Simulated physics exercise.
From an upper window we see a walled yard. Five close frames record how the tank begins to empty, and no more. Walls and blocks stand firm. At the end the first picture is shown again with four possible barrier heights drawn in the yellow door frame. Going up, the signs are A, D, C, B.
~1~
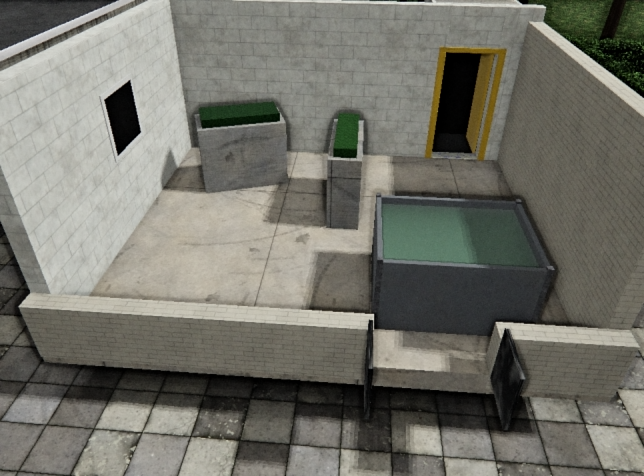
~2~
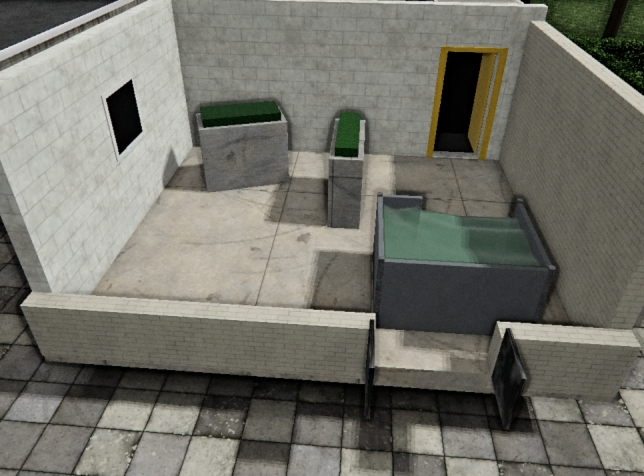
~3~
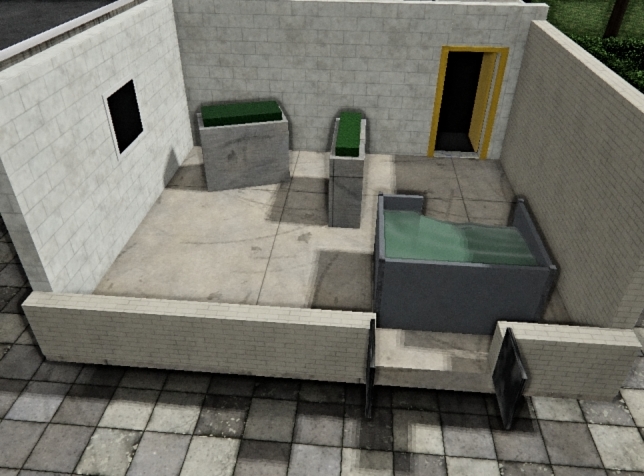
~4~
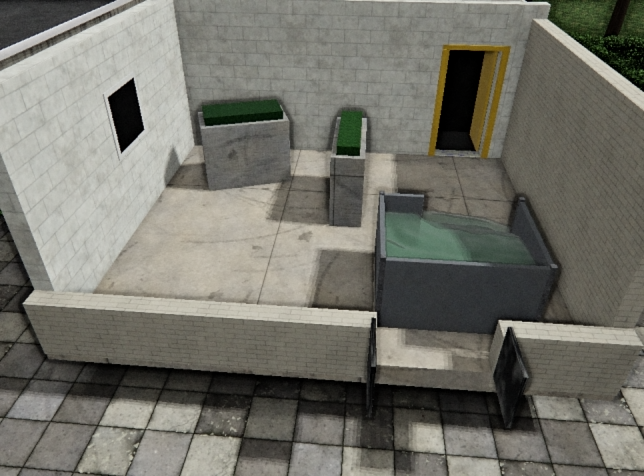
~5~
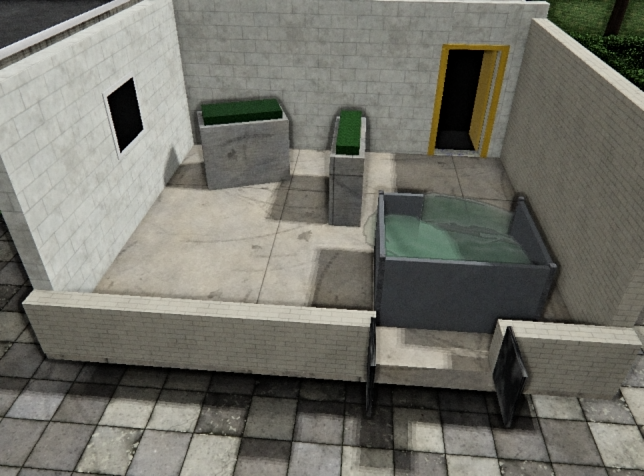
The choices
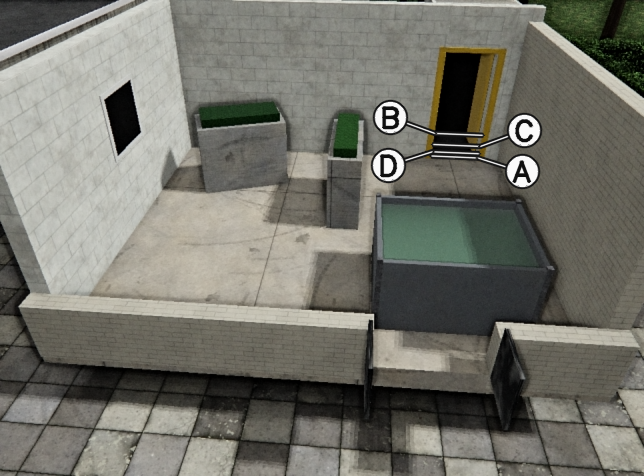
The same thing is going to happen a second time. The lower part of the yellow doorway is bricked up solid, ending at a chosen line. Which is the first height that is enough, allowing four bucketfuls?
It is B.
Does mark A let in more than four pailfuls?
Yes.
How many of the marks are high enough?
One of the four.
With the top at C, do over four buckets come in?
Yes, that goes wrong.
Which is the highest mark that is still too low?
The answer is C.
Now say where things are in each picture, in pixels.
Water in the tank at rest, its middle at (454, 234); foot of the yellow doorway at (454, 159); open gate at (435, 315), in the first picture.
Water covers 1 % of the ground, its front hidden from here, in the second picture.
Water covers 4 % of the ground, its front hidden from here, in the third picture.
Water covers 8 % of the ground, its front hidden from here, in the fourth picture.
In the fifth picture, 14 % of the ground under water, visible out to (431, 195).
In white, A at (454, 156); B at (458, 134); C at (456, 145); D at (455, 152); from the bottom up A, D, C, B.
Choosing A, dozens of bucketfuls pour in.
Choosing B, a splash gets over, under a bucket.
Choosing C, about 10 bucketfuls get in.
Choosing D, dozens of bucketfuls pour in.
